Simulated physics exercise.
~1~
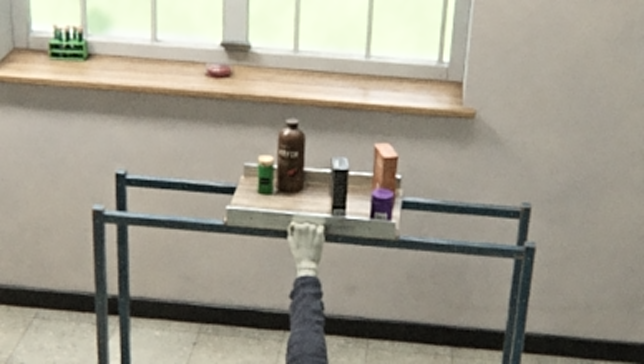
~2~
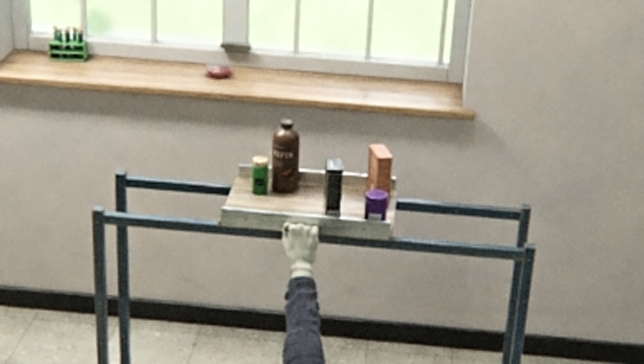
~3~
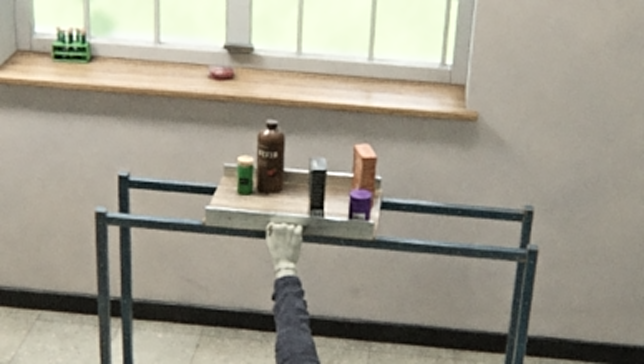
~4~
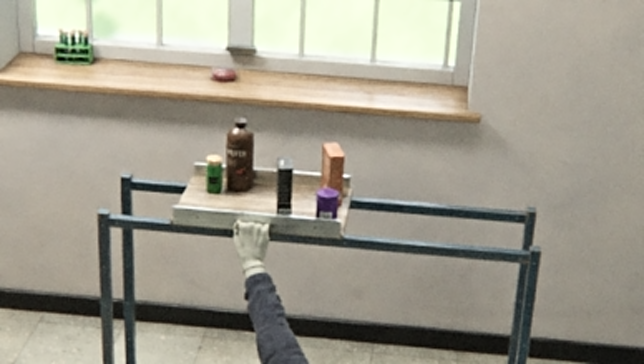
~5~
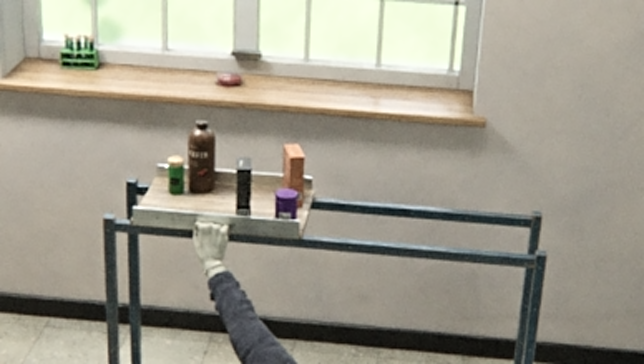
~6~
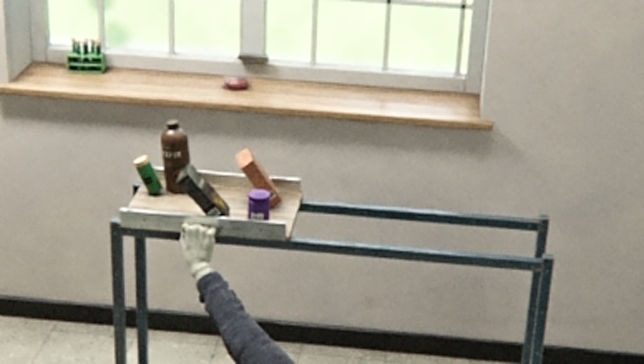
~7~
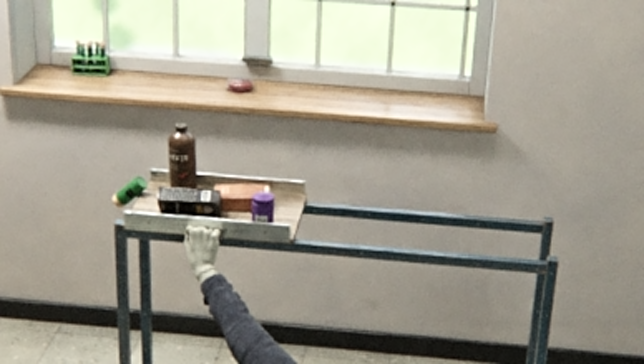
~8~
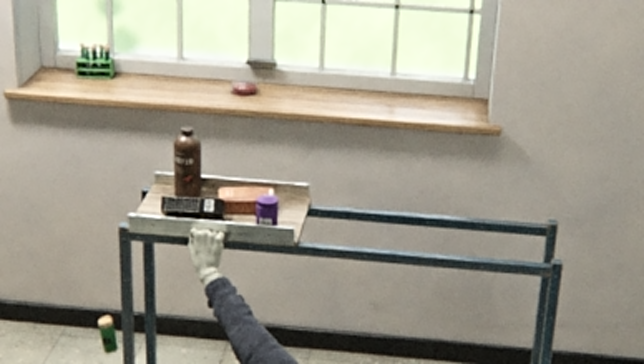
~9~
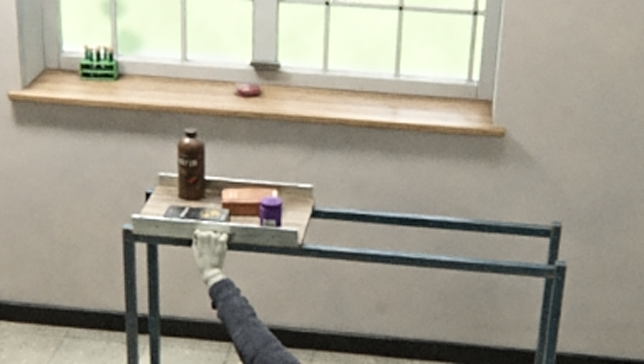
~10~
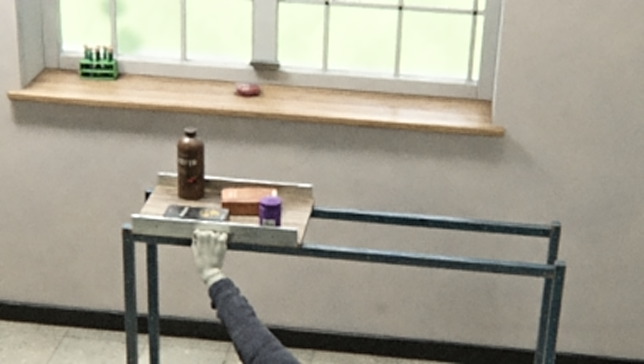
A tray of containers slid left along blue rails, pushed by a gloved hand, and stopped abruptly at the end; the green shaker toppled off to the floor, the black and orange packets fell flat, and the brown bottle and purple jar stayed upright.
